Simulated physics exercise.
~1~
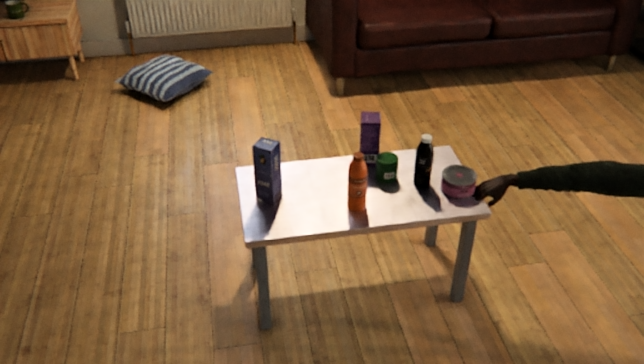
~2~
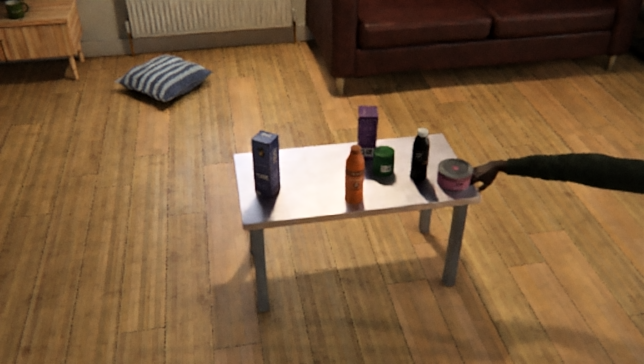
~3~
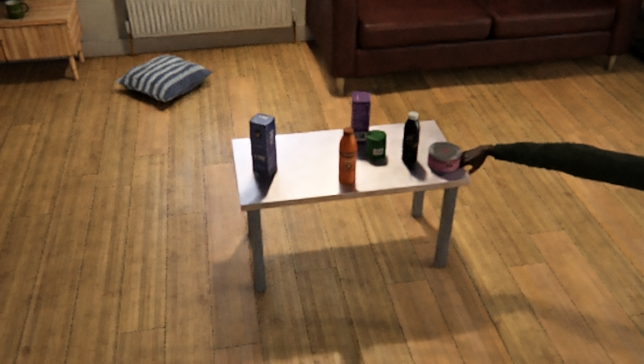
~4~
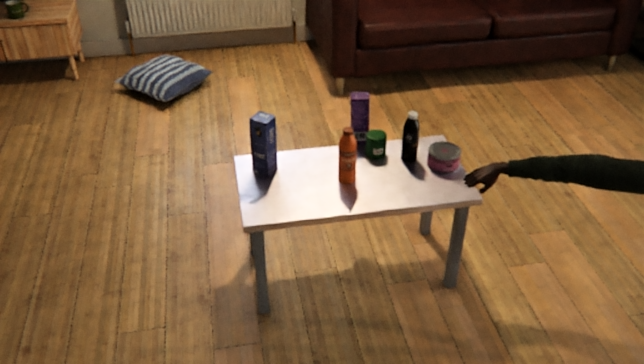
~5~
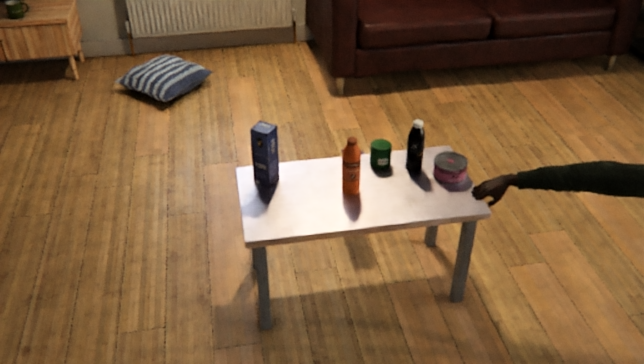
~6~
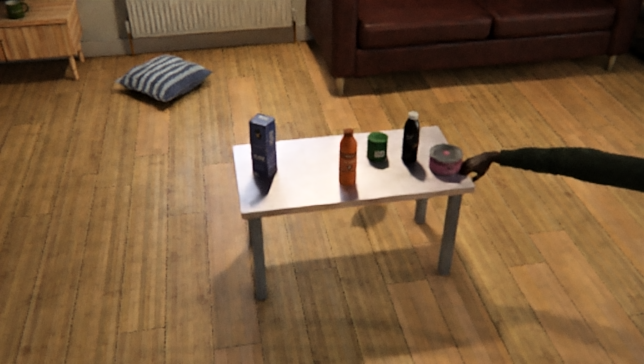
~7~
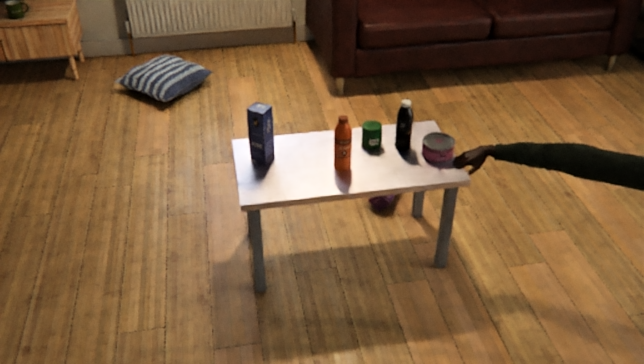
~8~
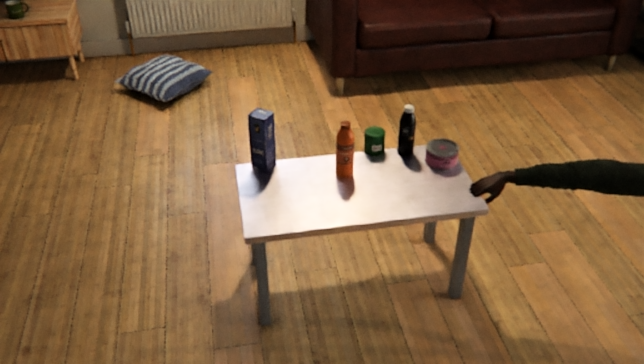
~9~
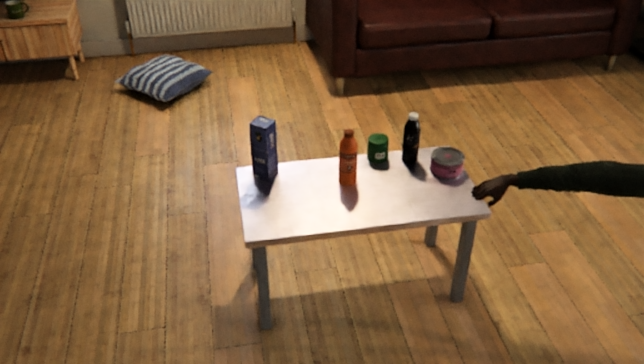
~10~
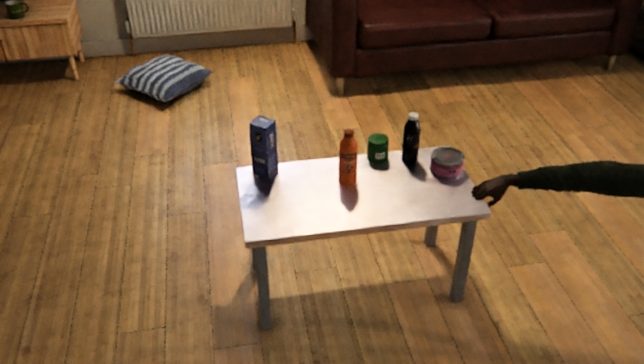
In a living room with a wooden floor, a hand at the right moves a small white table away and back repeatedly; the purple carton tips off the far side, while the blue carton, bottles, green jar and pink tub stay upright on top.
